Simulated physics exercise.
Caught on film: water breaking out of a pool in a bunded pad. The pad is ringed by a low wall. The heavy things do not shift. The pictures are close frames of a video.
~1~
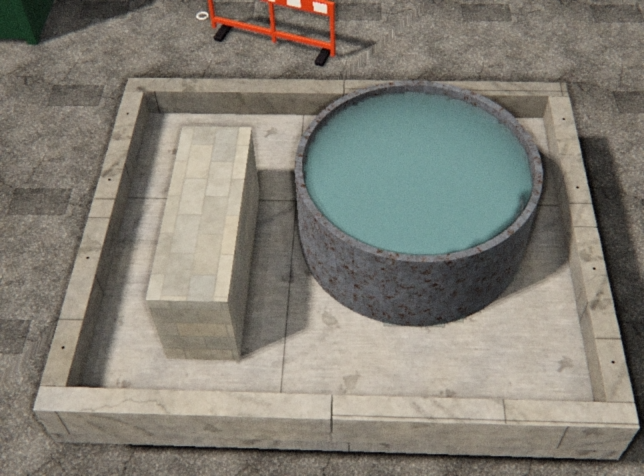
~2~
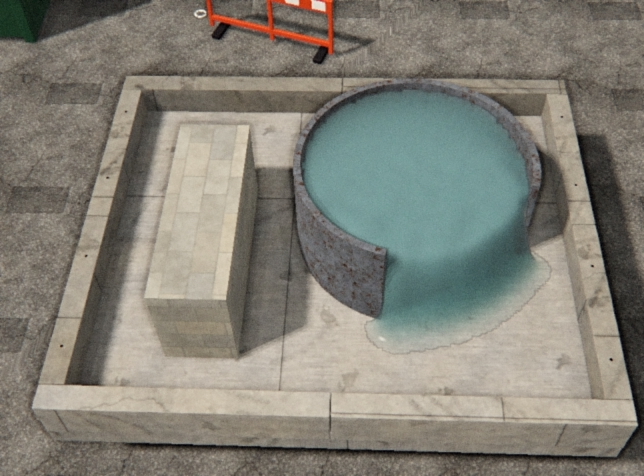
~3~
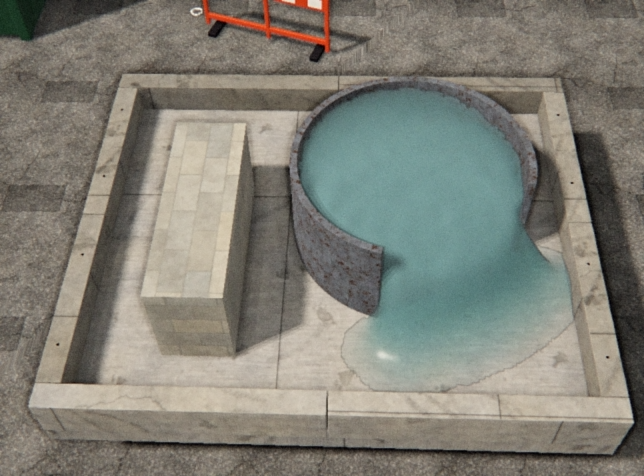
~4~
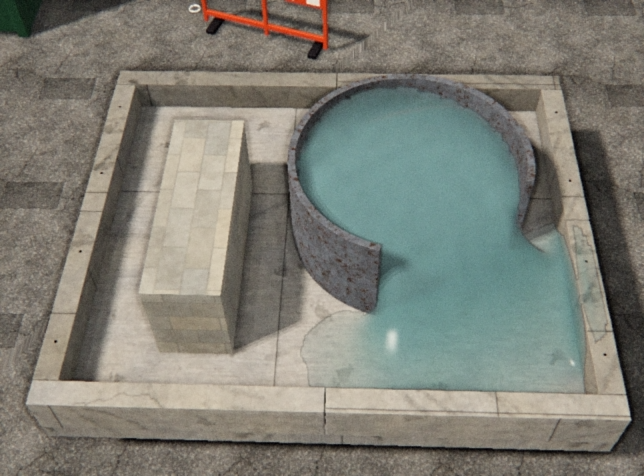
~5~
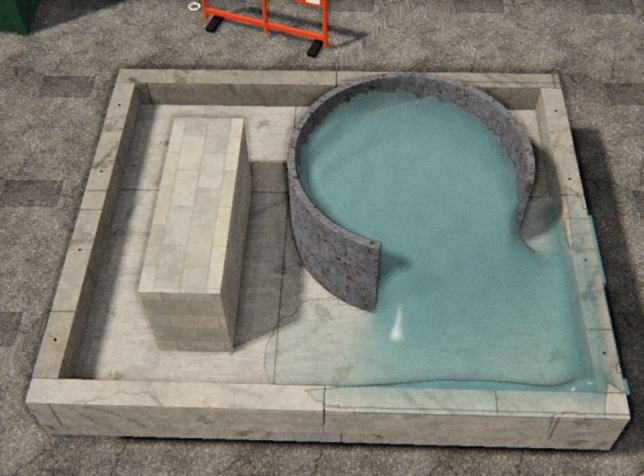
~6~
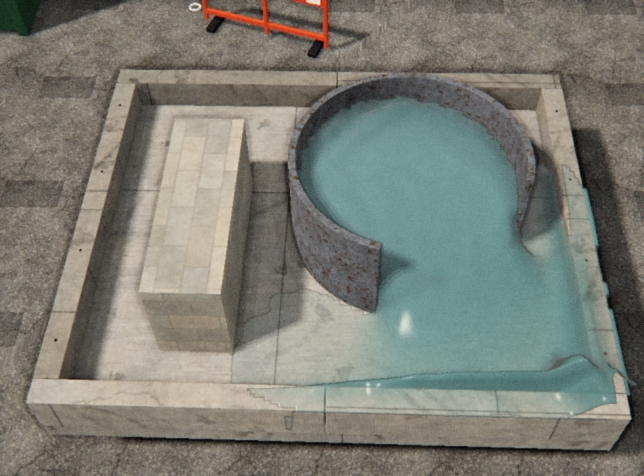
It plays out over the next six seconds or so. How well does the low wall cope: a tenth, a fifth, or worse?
The share lost is more than a fifth.
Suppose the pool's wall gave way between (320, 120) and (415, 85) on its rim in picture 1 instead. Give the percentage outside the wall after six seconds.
Roughly 18 per cent.
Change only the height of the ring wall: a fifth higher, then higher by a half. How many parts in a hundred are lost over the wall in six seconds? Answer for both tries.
Near 16 and 10 in a hundred.
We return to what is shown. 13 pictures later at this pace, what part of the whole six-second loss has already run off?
About 95 per cent.
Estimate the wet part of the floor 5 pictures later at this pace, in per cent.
About 50 per cent.
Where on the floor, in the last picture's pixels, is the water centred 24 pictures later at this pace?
Close to (361, 243).
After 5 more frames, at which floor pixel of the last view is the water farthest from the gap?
Near (72, 395).
A moment on, water covers 40 % of the floor; the low wall has let 4 % over.
Next, water covers 45 % of the floor; the low wall has let 10 % over.
Then, water covers 70 % of the floor; the low wall has let 22 % over.
Later, water covers 80 % of the floor; the low wall has let 23 % over.
In the end, water covers 80 % of the floor; the low wall has let 24 % over.
